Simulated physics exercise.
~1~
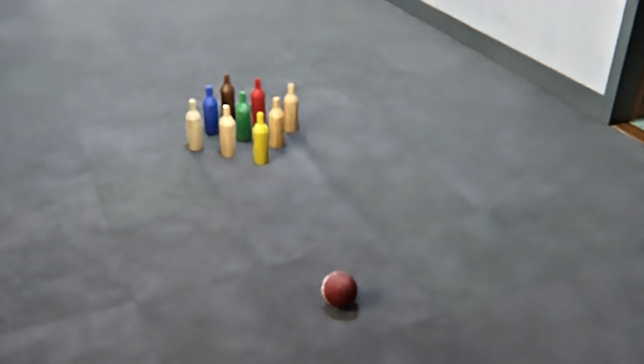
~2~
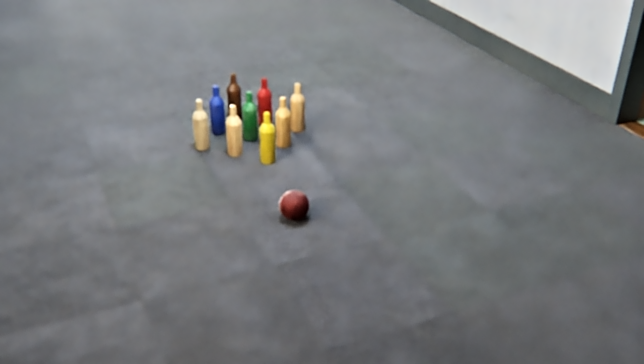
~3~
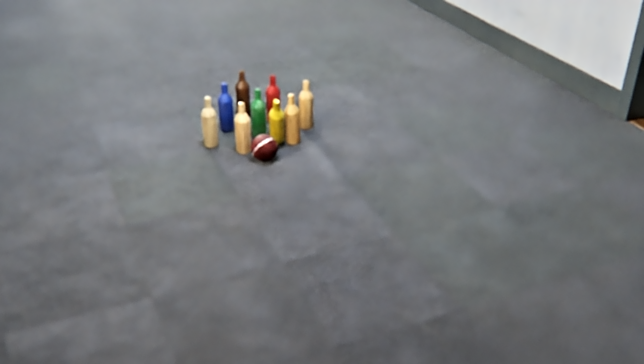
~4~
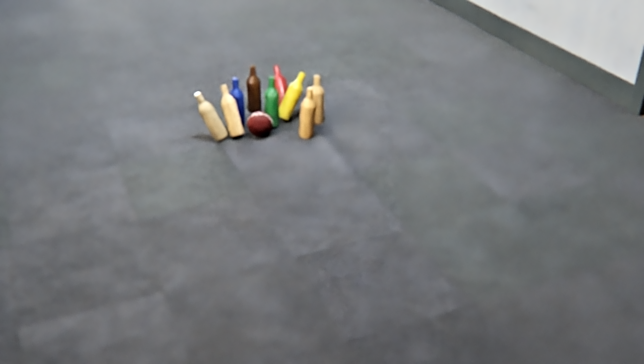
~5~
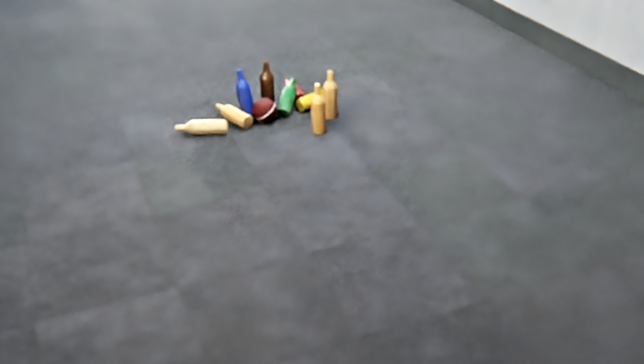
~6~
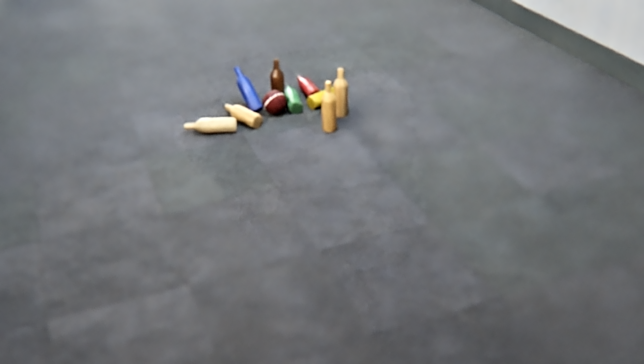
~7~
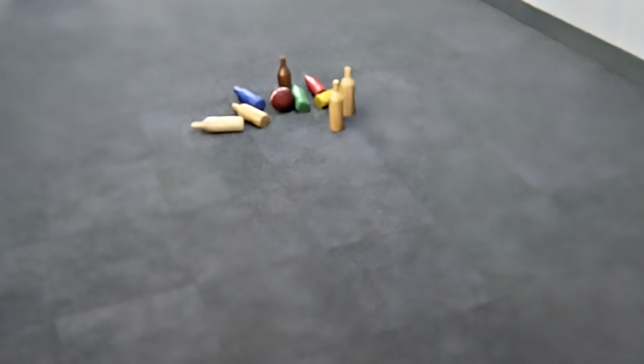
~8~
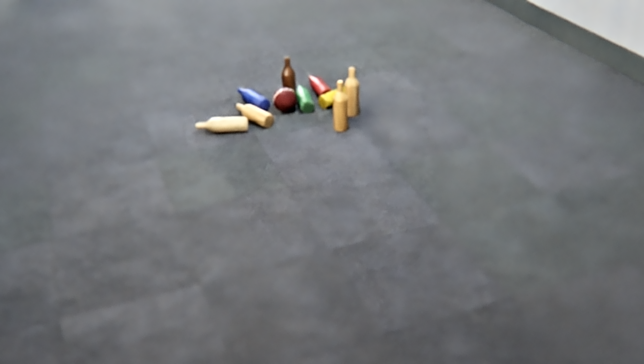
Dark red ball rolling across a grey floor into a cluster of bottle-shaped skittles, toppling most and stopping among them, three left standing.
